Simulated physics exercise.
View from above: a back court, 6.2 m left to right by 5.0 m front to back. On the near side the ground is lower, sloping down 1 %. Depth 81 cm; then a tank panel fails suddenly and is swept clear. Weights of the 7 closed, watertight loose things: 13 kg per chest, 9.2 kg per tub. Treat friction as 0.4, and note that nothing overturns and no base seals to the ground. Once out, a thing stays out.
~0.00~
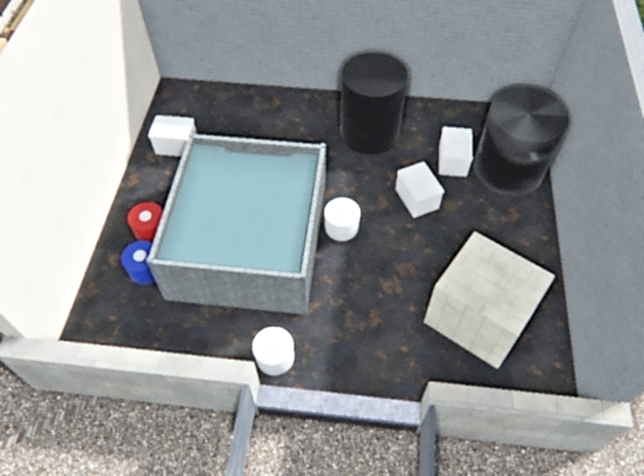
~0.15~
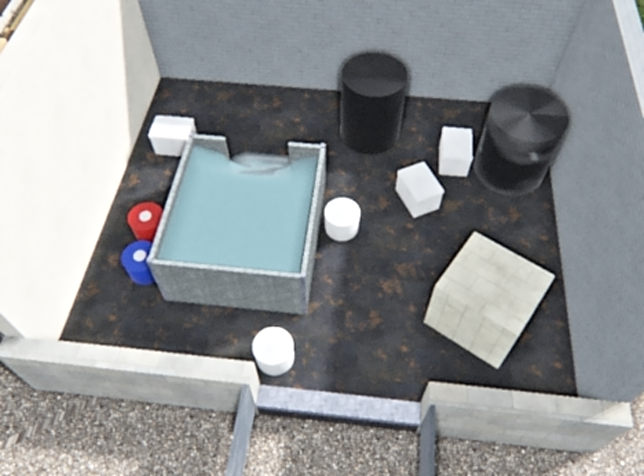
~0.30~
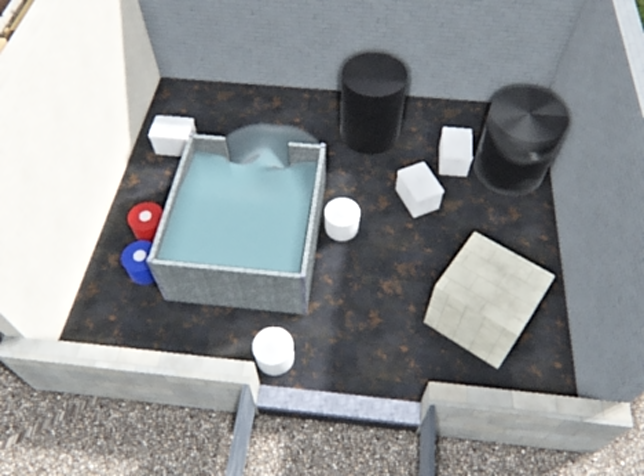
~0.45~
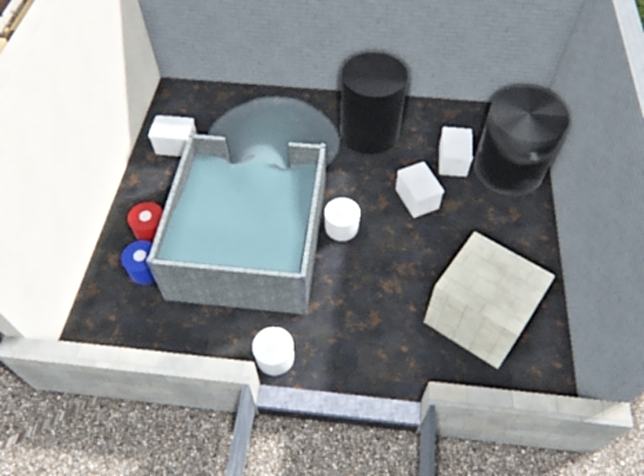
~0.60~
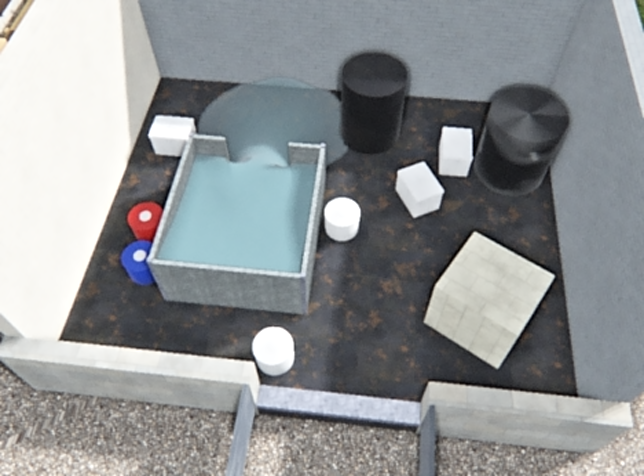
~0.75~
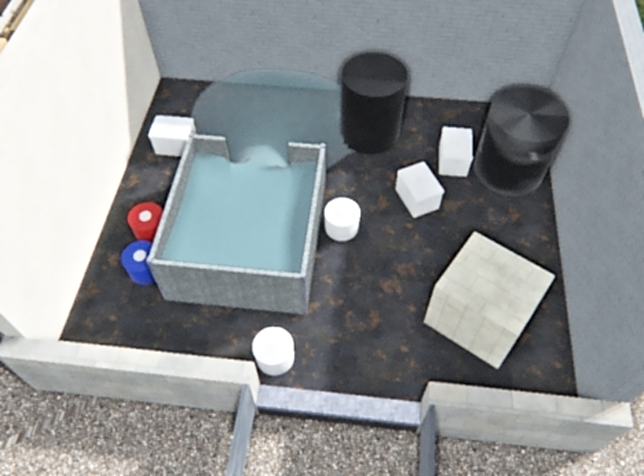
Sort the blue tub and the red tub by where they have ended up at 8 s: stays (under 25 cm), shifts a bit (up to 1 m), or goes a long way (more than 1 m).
At 8 s, the blue tub goes a long way, the red tub goes a long way.
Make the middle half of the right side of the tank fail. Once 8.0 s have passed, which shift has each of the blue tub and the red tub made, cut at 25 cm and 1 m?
Then the blue tub remains roughly in place and the red tub remains roughly in place.
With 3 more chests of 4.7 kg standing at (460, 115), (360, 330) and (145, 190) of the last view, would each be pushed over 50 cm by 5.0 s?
From first to last: Surpasses it, does not reach it, surpasses it.
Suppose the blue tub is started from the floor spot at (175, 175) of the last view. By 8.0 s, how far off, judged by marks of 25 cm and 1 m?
From that spot, it is pushed far off.
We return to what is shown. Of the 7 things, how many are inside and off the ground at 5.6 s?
Of them, 3.
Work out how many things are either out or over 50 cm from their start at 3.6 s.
Tally at that time: 3.
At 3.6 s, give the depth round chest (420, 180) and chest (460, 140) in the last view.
Around 4 cm and 5 cm.
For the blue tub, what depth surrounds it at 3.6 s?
Roughly 5 cm.
After 1.6 s the blue tub is near (140, 256), 0.0 m from its start, aground; the red tub is near (146, 216), 0.0 m from its start, aground; 0 of 7 are out; 0 afloat.
After 3.6 s the blue tub is near (133, 303), 0.7 m from its start, aground; the red tub is near (146, 258), 0.7 m from its start, afloat; 0 of 7 are out; 2 afloat.
After 5.6 s the blue tub is near (297, 334), 2.3 m from its start, afloat; the red tub is near (224, 309), 1.8 m from its start, afloat; 0 of 7 are out; 3 afloat.
After 8.0 s the blue tub is near (484, 362), 4.3 m from its start, afloat; the red tub is near (446, 372), 4.3 m from its start, afloat; 0 of 7 are out; 7 afloat.
